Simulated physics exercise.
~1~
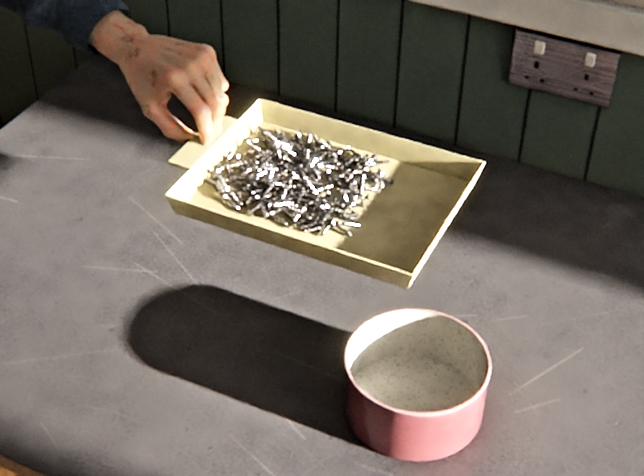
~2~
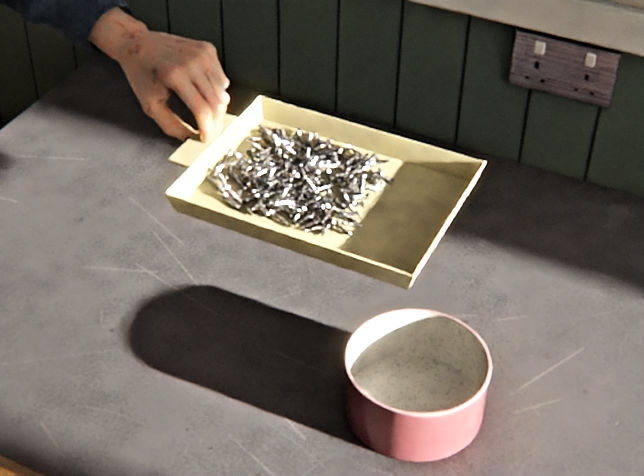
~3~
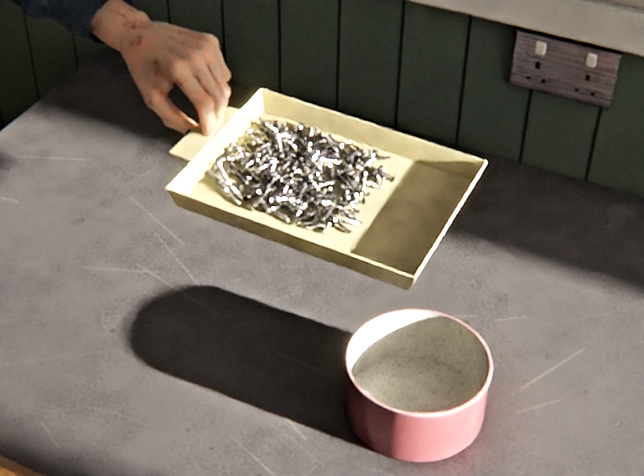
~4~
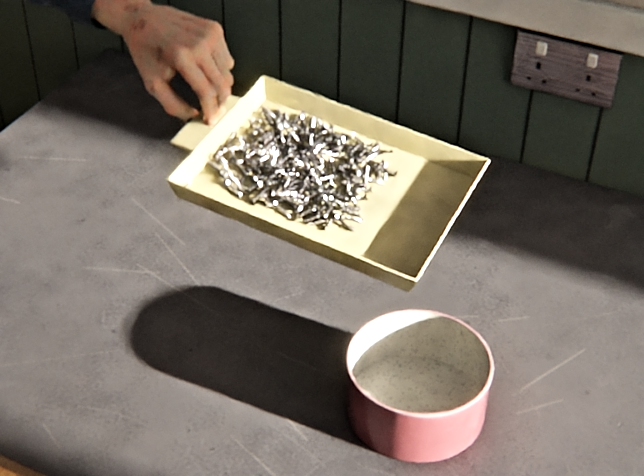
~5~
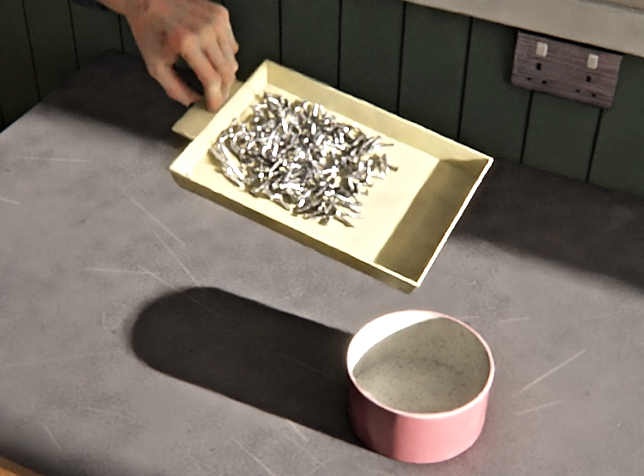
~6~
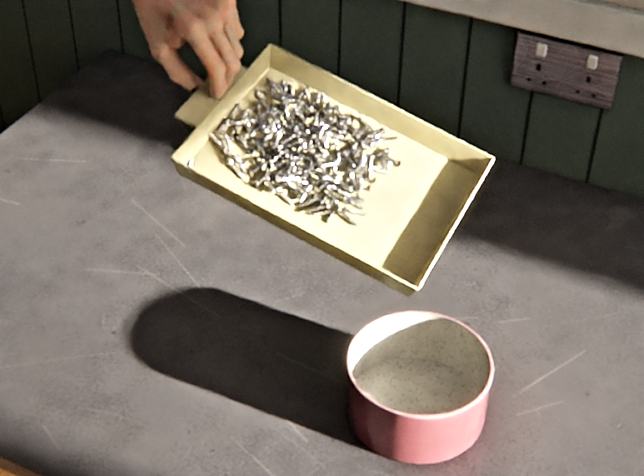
A hand gripped the left end of a pale yellow tray holding a pile of small metal pieces and gradually raised that end, tilting the tray down toward the right above a pink pot.
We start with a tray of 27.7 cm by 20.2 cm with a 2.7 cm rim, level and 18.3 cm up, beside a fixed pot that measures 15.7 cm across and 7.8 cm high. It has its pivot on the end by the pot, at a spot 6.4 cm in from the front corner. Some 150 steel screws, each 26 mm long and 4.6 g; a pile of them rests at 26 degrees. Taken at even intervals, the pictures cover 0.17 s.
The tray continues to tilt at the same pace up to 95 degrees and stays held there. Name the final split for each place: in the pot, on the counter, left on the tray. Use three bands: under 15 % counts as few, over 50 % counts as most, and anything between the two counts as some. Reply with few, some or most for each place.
Pot: Most, counter: Some, left on the tray: Few.
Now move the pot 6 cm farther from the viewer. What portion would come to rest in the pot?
About 20 %.
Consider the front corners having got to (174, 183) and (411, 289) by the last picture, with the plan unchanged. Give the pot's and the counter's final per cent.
Pot 55; counter 45.
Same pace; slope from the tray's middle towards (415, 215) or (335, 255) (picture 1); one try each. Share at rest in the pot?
About 5 per cent on the first try and 60 per cent on the second.
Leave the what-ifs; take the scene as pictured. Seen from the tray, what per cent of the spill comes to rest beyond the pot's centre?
Roughly 100 per cent.
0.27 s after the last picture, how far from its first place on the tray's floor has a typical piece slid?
Displacement on the tray: About 6 cm.
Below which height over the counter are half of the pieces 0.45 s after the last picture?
I'd say near 18 cm.
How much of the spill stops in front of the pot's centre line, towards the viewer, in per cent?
About 80 per cent.
Then, 0.27 s after the last picture, tilt 56 degrees; the tray holds 100 %, the pot 0 %.
Then, 0.45 s after the last picture, tilt 81 degrees; the tray holds 75 %, the pot 0 %.
Then, 0.76 s after the last picture, tilt 95 degrees; the tray holds 0 %, the pot 65 %.
In the end, pot 70 %, counter 30 %, tray 0 %.
